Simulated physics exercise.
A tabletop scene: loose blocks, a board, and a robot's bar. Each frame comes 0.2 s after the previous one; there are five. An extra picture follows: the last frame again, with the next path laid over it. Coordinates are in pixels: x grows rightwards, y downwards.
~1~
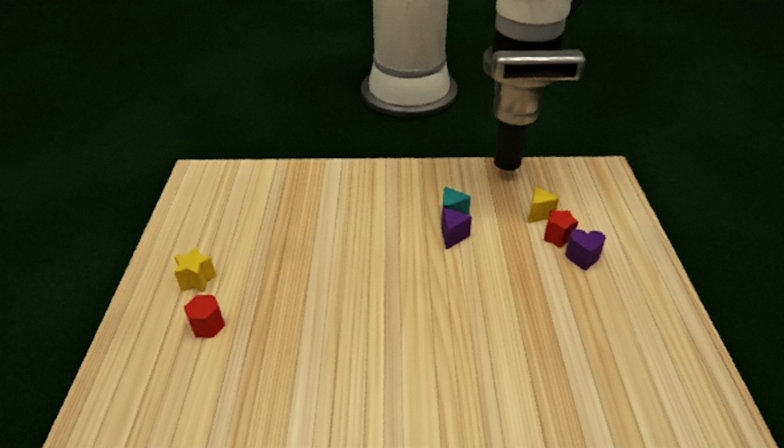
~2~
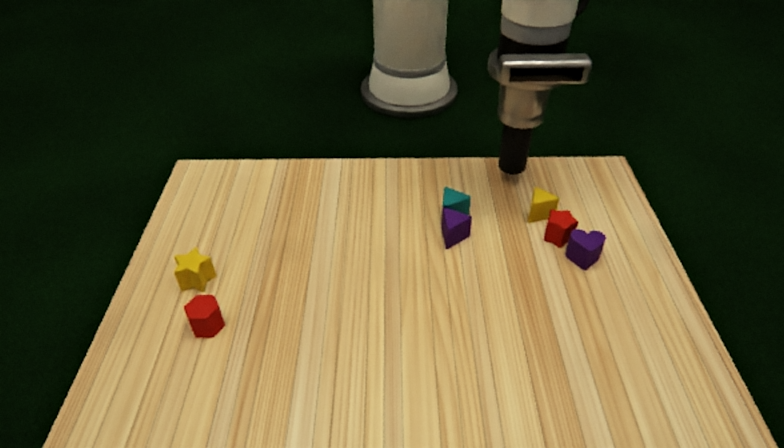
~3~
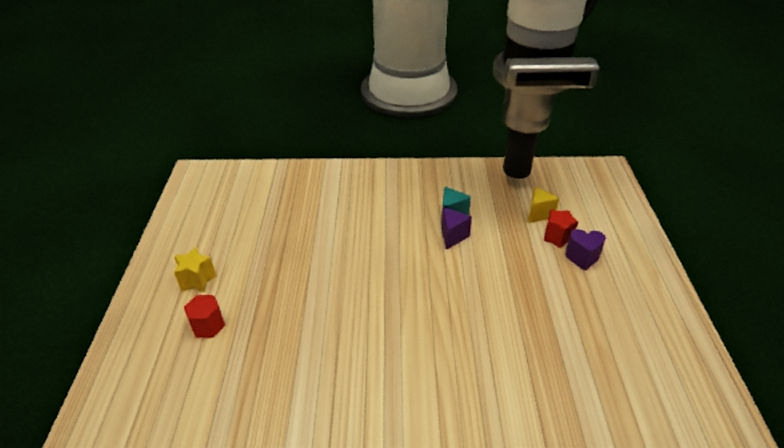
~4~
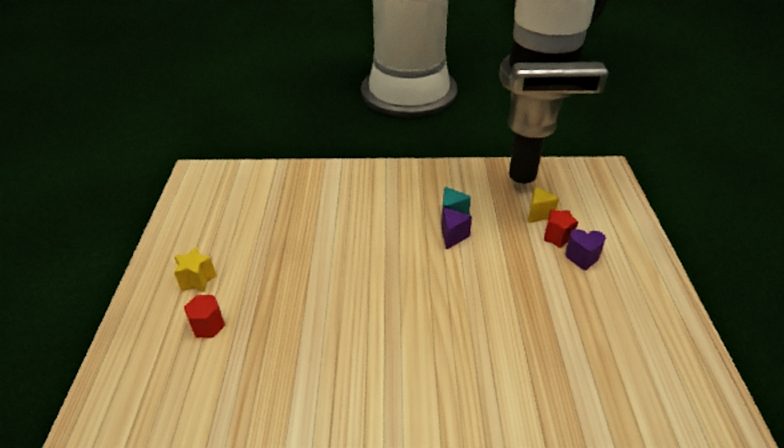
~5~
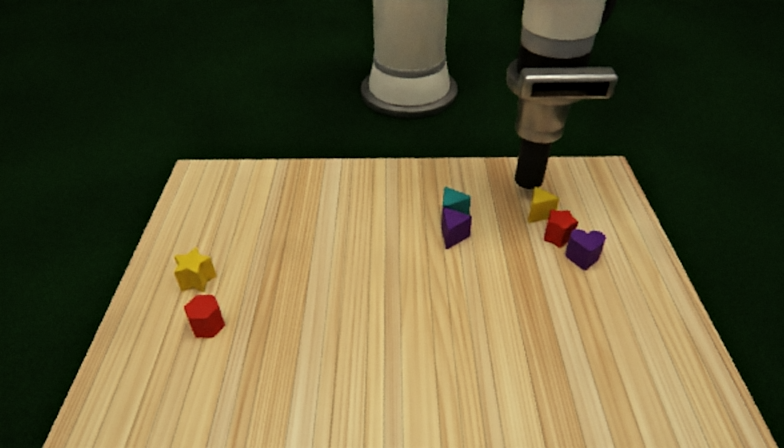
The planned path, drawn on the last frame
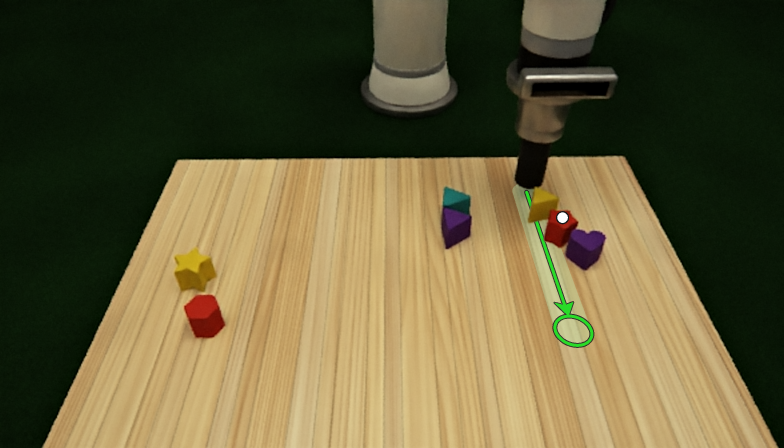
In the video, a robot arm's dark bar moves slightly right and toward the viewer along the far edge of a wooden tabletop, nearing a yellow triangular block, while all the scattered red, yellow, purple and turquoise blocks stay still.
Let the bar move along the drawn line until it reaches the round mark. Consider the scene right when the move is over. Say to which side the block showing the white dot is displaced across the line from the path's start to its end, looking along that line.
It's pushed left.
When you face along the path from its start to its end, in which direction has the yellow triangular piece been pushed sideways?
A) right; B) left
A - right.
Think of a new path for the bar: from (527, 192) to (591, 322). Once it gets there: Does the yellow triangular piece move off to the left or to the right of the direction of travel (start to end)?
The shift is to the right of that direction.
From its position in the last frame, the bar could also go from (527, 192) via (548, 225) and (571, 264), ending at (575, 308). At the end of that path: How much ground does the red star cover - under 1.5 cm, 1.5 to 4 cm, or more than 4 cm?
Distance: Above 4 cm.
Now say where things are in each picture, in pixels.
The first picture shows lower end of the bar at (507, 163), tops of blocks, turquoise triangular piece at (454, 196), yellow triangular piece at (543, 195), red star at (563, 218), purple heart block at (589, 238).
The second picture shows bar at (512, 167), blocks as before.
The third picture shows bar at (517, 171), blocks as before.
The fourth picture shows bar at (522, 175), blocks as before.
The fifth picture shows bar at (529, 181), turquoise triangular piece at (454, 196), yellow triangular piece at (543, 195), red star at (563, 218), purple heart block at (589, 238).
The drawn path runs from (527, 192) directly to (573, 330); the dot is on the red star.
On the path given first. One third of the way, bar at (542, 220); yellow triangular piece at (544, 229), turned 40° anticlockwise; red star at (572, 224); purple heart block at (593, 241).
Two thirds of the way, bar at (558, 265); yellow triangular piece at (541, 269), turned 20° clockwise; red star at (582, 237), turned 30° anticlockwise; purple heart block at (613, 249), turned 30° anticlockwise.
At the end, bar at (577, 319); turquoise triangular piece not moved; yellow triangular piece at (538, 275), turned 45° clockwise; red star at (582, 237), turned 30° anticlockwise; purple heart block at (613, 249), turned 30° anticlockwise.
